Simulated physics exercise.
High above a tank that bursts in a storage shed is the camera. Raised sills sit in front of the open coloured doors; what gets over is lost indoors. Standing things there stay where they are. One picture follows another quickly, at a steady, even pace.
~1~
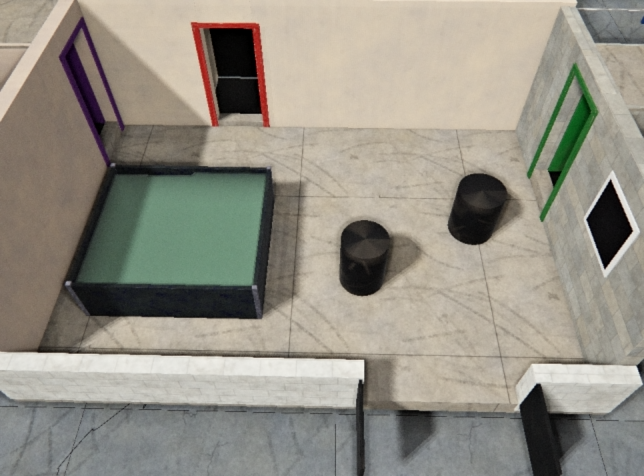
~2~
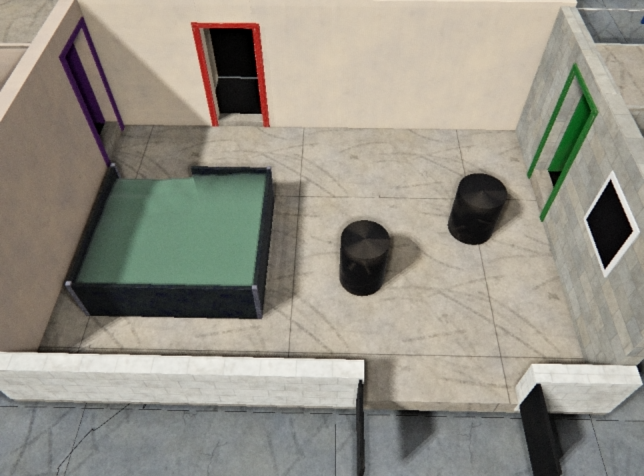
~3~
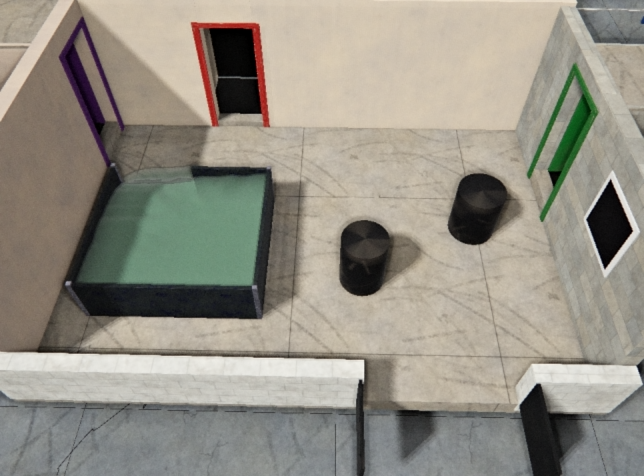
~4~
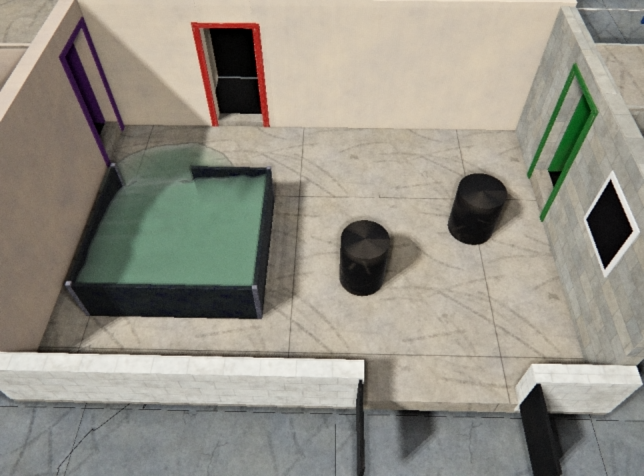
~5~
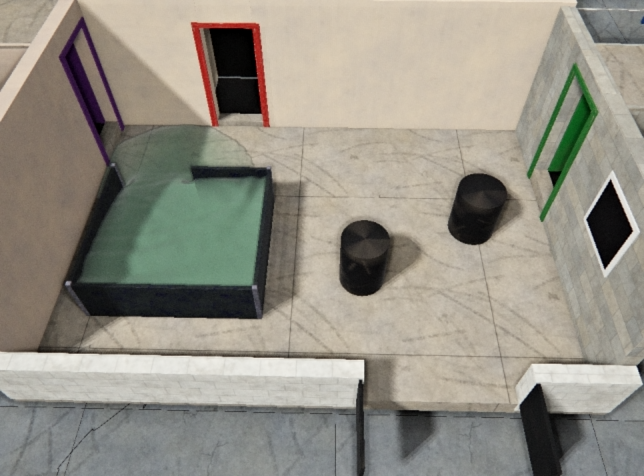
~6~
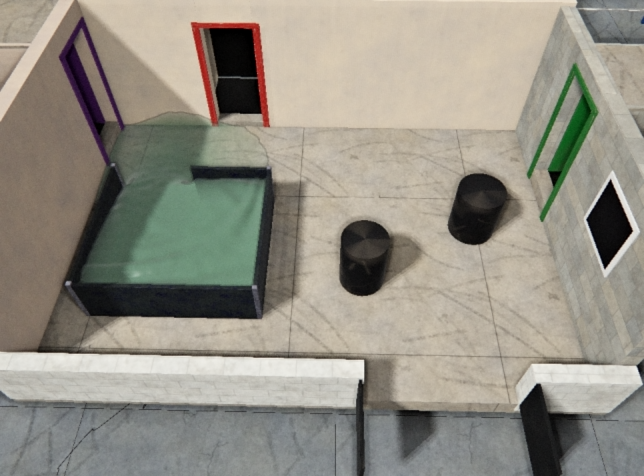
Green water fills a low, dark-walled tank at the left of a roofless storage shed, seen from high above. Two black drums stand to its right on the pale, scuffed floor, with a purple-edged doorway on the left wall, a red one at the back and a green one on the right. A gap opens in the tank's far side and water pours out, fanning thinly across the floor behind it, while the camera stays still.
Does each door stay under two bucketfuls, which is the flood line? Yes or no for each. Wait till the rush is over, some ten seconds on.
Red door - no, it floods; green door - yes, stays under; purple door - no, it floods.
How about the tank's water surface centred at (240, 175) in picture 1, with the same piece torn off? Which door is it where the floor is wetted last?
My pick is the green one.
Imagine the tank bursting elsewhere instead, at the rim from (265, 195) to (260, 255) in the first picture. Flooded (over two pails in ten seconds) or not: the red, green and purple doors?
Red keeps below it, green lets less in, purple holds.
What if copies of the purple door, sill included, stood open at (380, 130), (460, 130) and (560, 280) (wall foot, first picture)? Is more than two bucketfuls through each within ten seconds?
Stays within it; stays within it; stays within it.
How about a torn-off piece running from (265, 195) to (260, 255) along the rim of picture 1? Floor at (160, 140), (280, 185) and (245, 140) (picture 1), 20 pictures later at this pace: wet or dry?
Bone-dry, bone-dry, bone-dry.
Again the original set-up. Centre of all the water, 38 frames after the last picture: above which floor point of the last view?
That comes out near (262, 214).
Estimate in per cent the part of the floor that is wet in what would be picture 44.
I'd estimate some 85 per cent.
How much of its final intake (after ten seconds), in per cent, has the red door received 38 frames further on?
That share would be near 95 %.
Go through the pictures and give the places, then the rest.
Still water in the tank at (179, 225), in the first frame.
The front is at a hidden place, out from the gap on the tank's far side, in the second frame.
The front is at a hidden place, out from the gap on the tank's far side, in the third frame.
The front is at (198, 146), out from the gap on the tank's far side, in the fourth frame.
The front is at (200, 126), out from the gap on the tank's far side, in the fifth frame.
Water pours out on the tank's far side and has run to (131, 125), in the sixth frame.
A moment on, water covers 15 % of the floor; the red door under two buckets in, the green door not reached, the purple door under two buckets in.
Next, water covers 25 % of the floor; the red door over two buckets in, the green door not reached, the purple door far over two buckets in.
Then, water covers 55 % of the floor; the red door far over two buckets in, the green door not reached, the purple door far over two buckets in.
Later, water covers 85 % of the floor; the red door far over two buckets in, the green door wet at the sill, nothing in, the purple door far over two buckets in.
In the end, water covers 95 % of the floor; the red door far over two buckets in, the green door wet at the sill, nothing in, the purple door far over two buckets in.
